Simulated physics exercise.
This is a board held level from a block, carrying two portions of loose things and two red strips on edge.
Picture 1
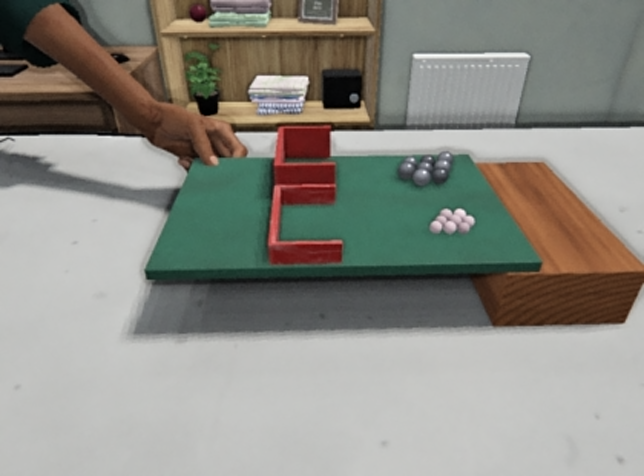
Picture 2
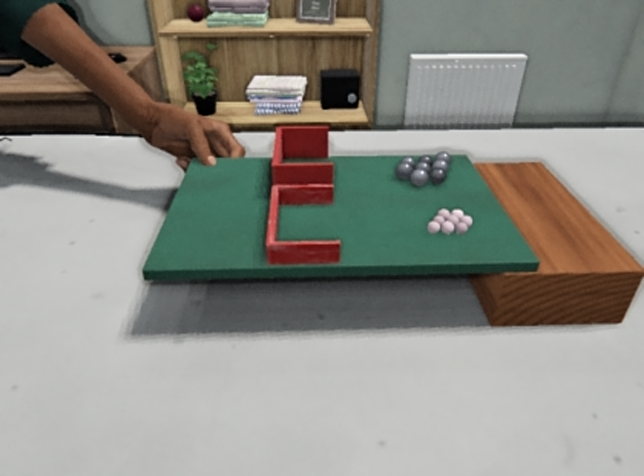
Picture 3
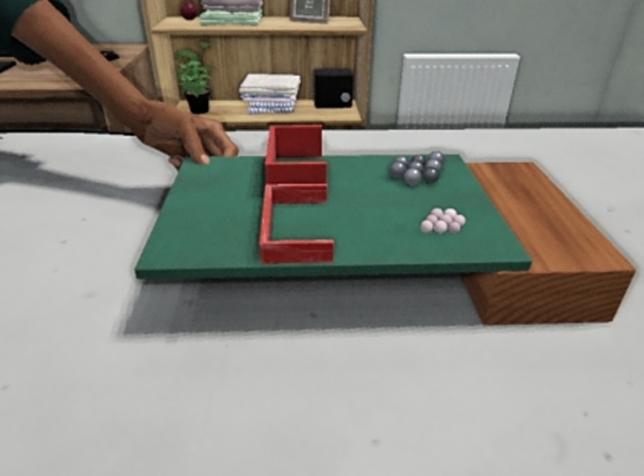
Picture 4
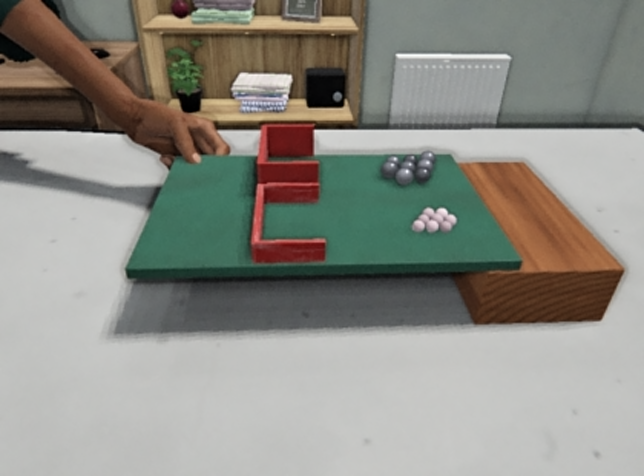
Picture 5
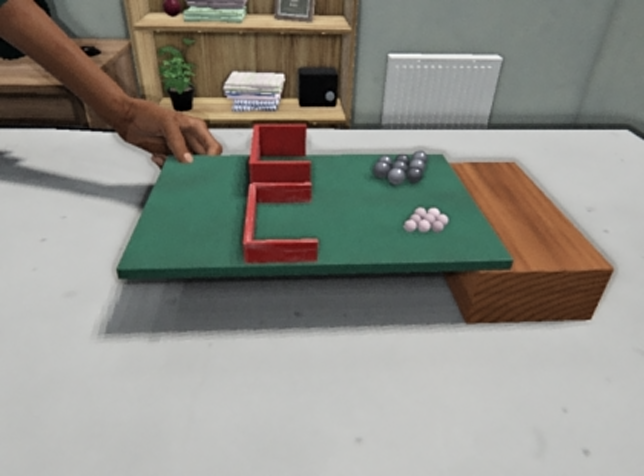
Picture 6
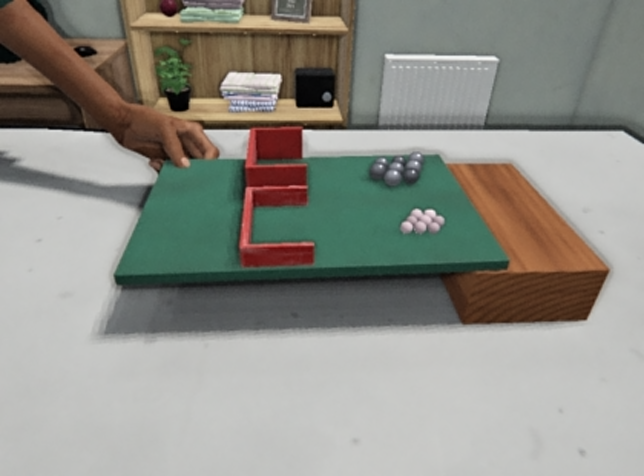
On a pale tabletop in a room with a wooden shelf and a white radiator behind, seen from slightly above, a hand at left holds a green board whose right end rests on a wooden block. Two red open-sided barriers stand mid-board, with dark grey balls and smaller pale pink balls to their right. The view drifts slightly right, while the hand, board and balls stay practically still.
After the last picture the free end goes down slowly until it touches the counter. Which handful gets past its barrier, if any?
My prediction: Nearer handful: Restrained; farther handful: Restrained.
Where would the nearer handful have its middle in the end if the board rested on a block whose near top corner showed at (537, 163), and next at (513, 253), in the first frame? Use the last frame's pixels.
Resting centre: First ~ (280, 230), second ~ (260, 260).
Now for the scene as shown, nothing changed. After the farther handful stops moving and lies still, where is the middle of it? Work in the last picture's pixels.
Probably somewhere close to (277, 198).
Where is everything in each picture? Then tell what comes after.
The first frame shows held end of the board at (159, 268), level; block at (522, 232), about a quarter as high as the board is long; nearer handful at (455, 221), a few sugar pearls; farther handful at (425, 169), a few steel balls; nearer bar at (275, 222), taller than the pieces; farther bar at (280, 161), taller than the pieces.
The second frame shows held end of the board at (157, 268), level; farther handful at (423, 170).
The third frame shows held end of the board at (150, 268), level; nearer handful at (445, 221).
The fourth frame shows held end of the board at (140, 267), level; farther handful at (408, 169).
The fifth frame shows held end of the board at (132, 267), level; nearer handful at (429, 220).
The sixth frame shows held end of the board at (129, 273), down by 1°; block at (490, 232); nearer handful at (425, 221), not moving; farther handful at (396, 170), not moving; nearer bar at (247, 224); farther bar at (252, 163).
Then, 0.33 s after the last picture, board sloping at 7°; nearer handful on its way down; farther handful on its way down.
Then, 0.69 s after the last picture, board sloping at 12°; nearer handful on its way down; farther handful on its way down.
Then, 1.11 s after the last picture, board resting at 12°; nearer handful has reached its bar; farther handful has reached its bar.
At rest, board resting at 12°; nearer handful gathered behind its bar; farther handful gathered behind its bar.
